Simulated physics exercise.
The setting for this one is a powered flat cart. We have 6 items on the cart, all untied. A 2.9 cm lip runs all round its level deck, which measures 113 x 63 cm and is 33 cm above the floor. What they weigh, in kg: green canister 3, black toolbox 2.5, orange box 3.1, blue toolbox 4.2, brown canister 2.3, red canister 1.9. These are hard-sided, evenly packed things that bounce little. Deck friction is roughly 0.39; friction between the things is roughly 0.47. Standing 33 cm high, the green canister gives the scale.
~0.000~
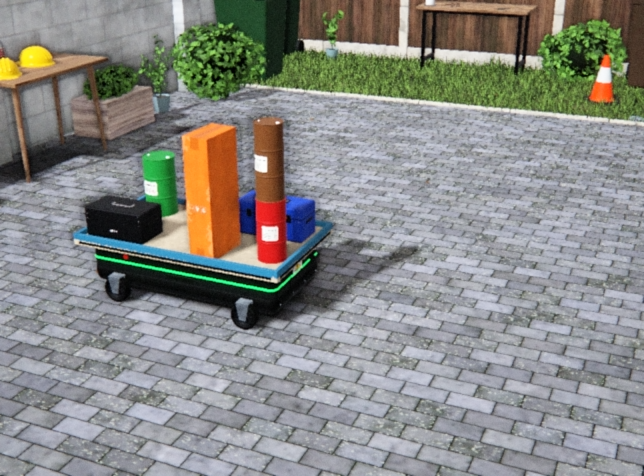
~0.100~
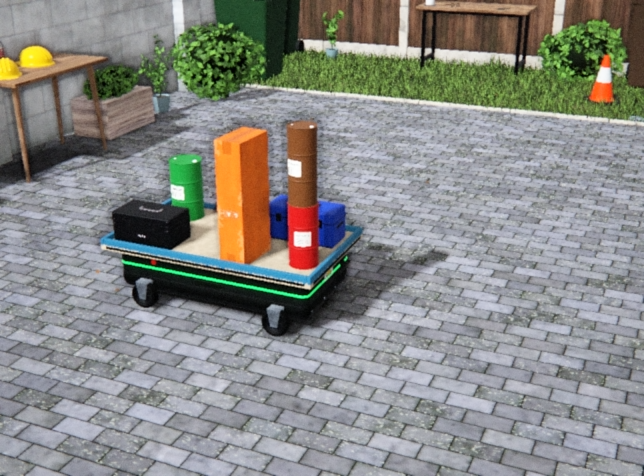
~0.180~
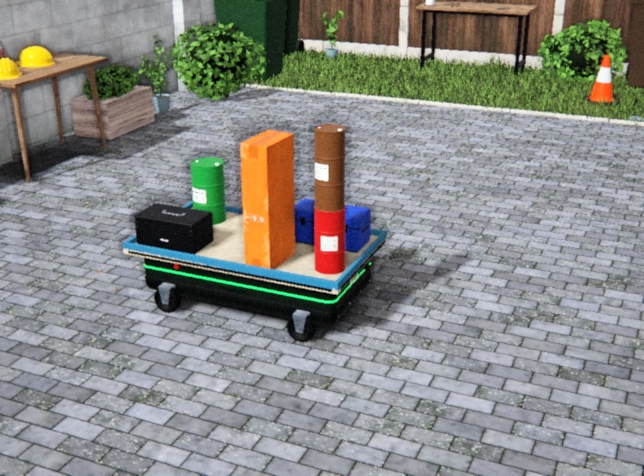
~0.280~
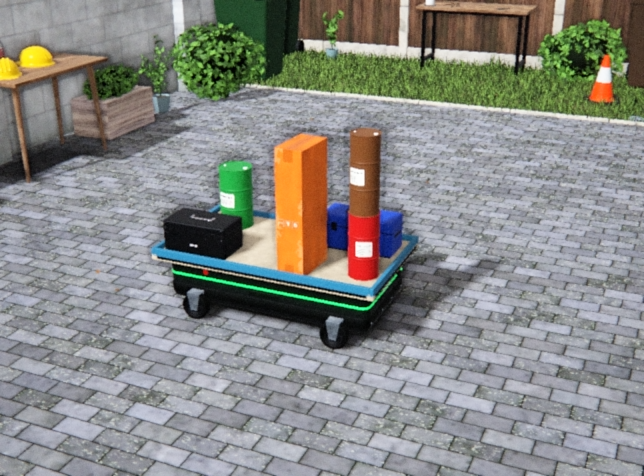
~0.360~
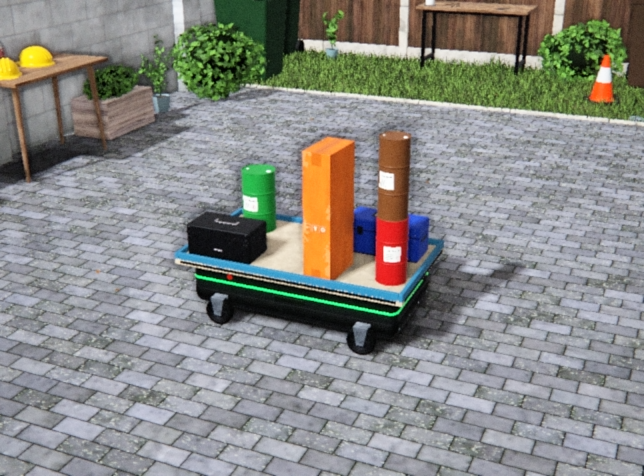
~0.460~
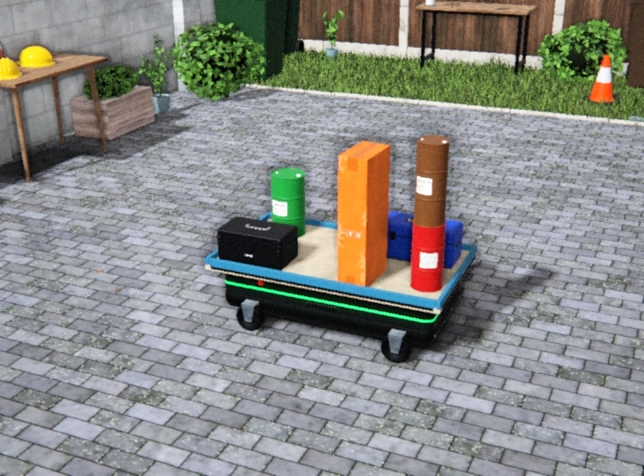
To begin with, a flat cart stands at the left of a paved yard, carrying a tall orange box, a brown canister stacked on a red one, a green canister, and black and blue toolboxes. It then rolls steadily rightward and slightly nearer, its load keeping the same arrangement throughout.
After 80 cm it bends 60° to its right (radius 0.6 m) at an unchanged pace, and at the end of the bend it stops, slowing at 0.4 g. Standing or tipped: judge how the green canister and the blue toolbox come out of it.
The green canister comes out tipped. The blue toolbox comes out tipped.
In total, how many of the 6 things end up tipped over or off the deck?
All told, 5.
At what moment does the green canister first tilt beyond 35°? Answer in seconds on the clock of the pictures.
It happens near 1.2 s.
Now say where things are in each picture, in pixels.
Cart has run 0 cm; green canister (161, 184); blue toolbox (276, 216), in the first frame.
Cart has run 17 cm; brown canister (302, 165); red canister (304, 234), in the second frame.
Cart has run 31 cm; black toolbox (174, 228); orange box (269, 201), in the third frame.
Cart has run 48 cm; brown canister (365, 173); red canister (364, 244), in the fourth frame.
Cart has run 61 cm; black toolbox (227, 237); orange box (329, 210), in the fifth frame.
Cart has run 78 cm; green canister (288, 204); blue toolbox (421, 239), in the sixth frame.
By 0.76 s, cart has run 129 cm, turned 33°; brown canister now off the deck; blue toolbox tilted 52° near (514, 281); green canister 4 cm from its spot near (393, 226).
By 1.16 s, cart has run 193 cm, turned 60°; blue toolbox and red canister now off the deck; green canister tilted 37° near (479, 295); orange box tilted 57°.
By 1.66 s, cart has run 210 cm, turned 60°, stopped; green canister and orange box now off the deck.
When it is over (2.1 s), off the deck and tipped over, green canister, orange box, blue toolbox, brown canister and red canister; the last one within 10 cm of the start.
